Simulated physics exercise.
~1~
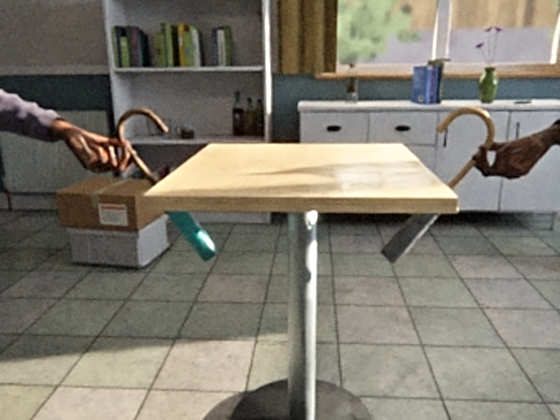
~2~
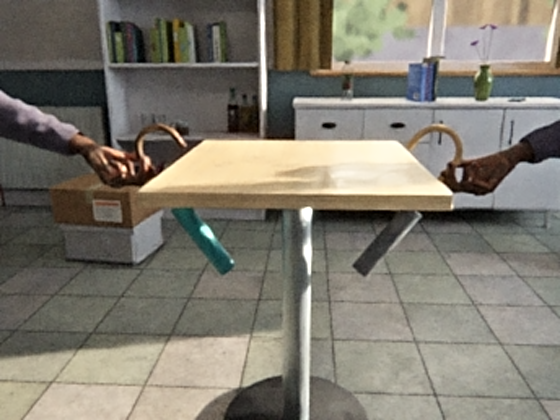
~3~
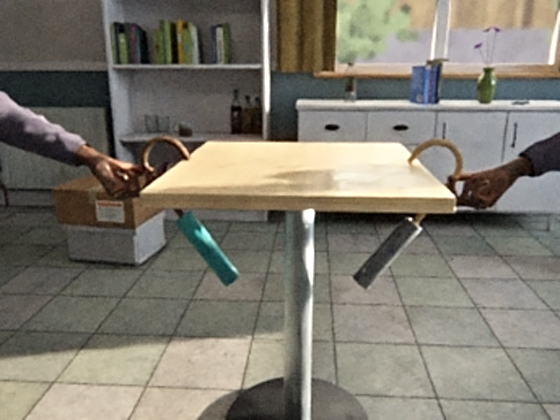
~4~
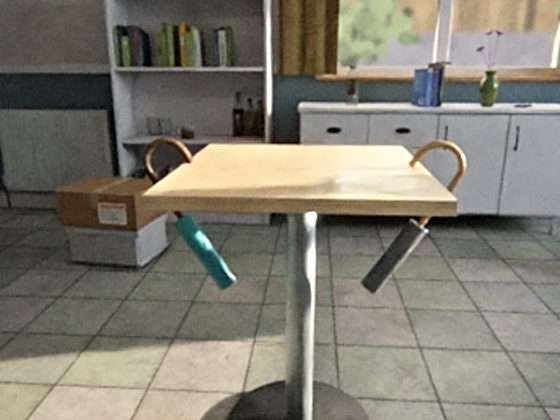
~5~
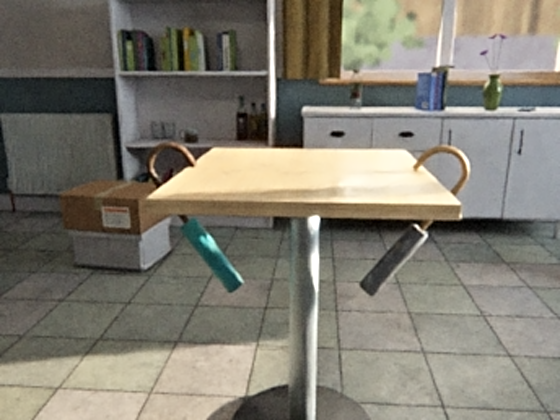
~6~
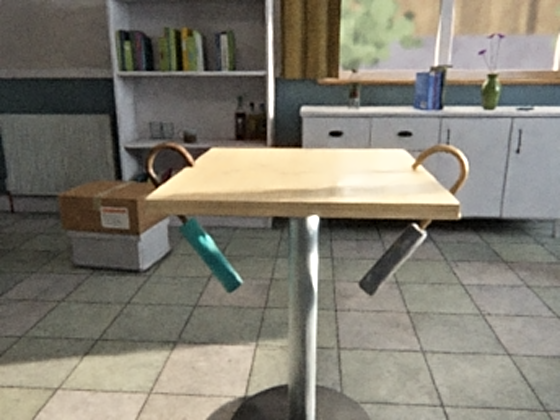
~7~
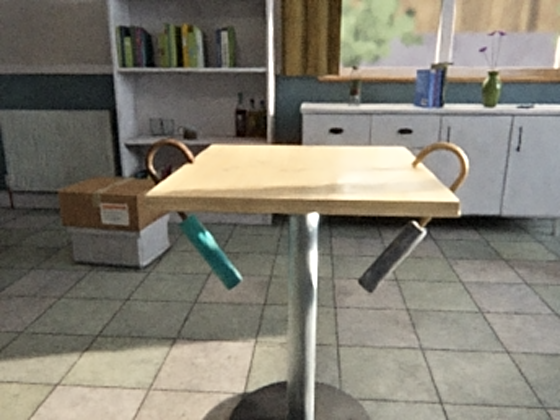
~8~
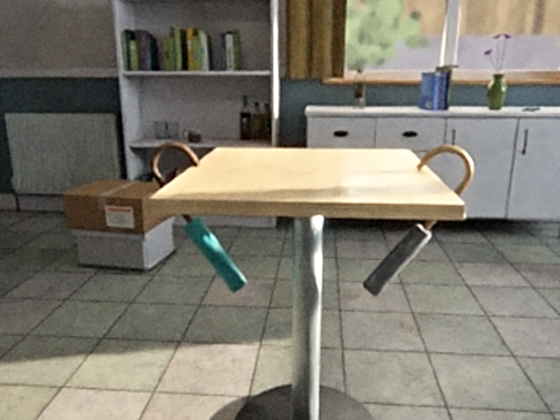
Two hands hook a turquoise and a grey umbrella on the table edges, where both stay hanging.
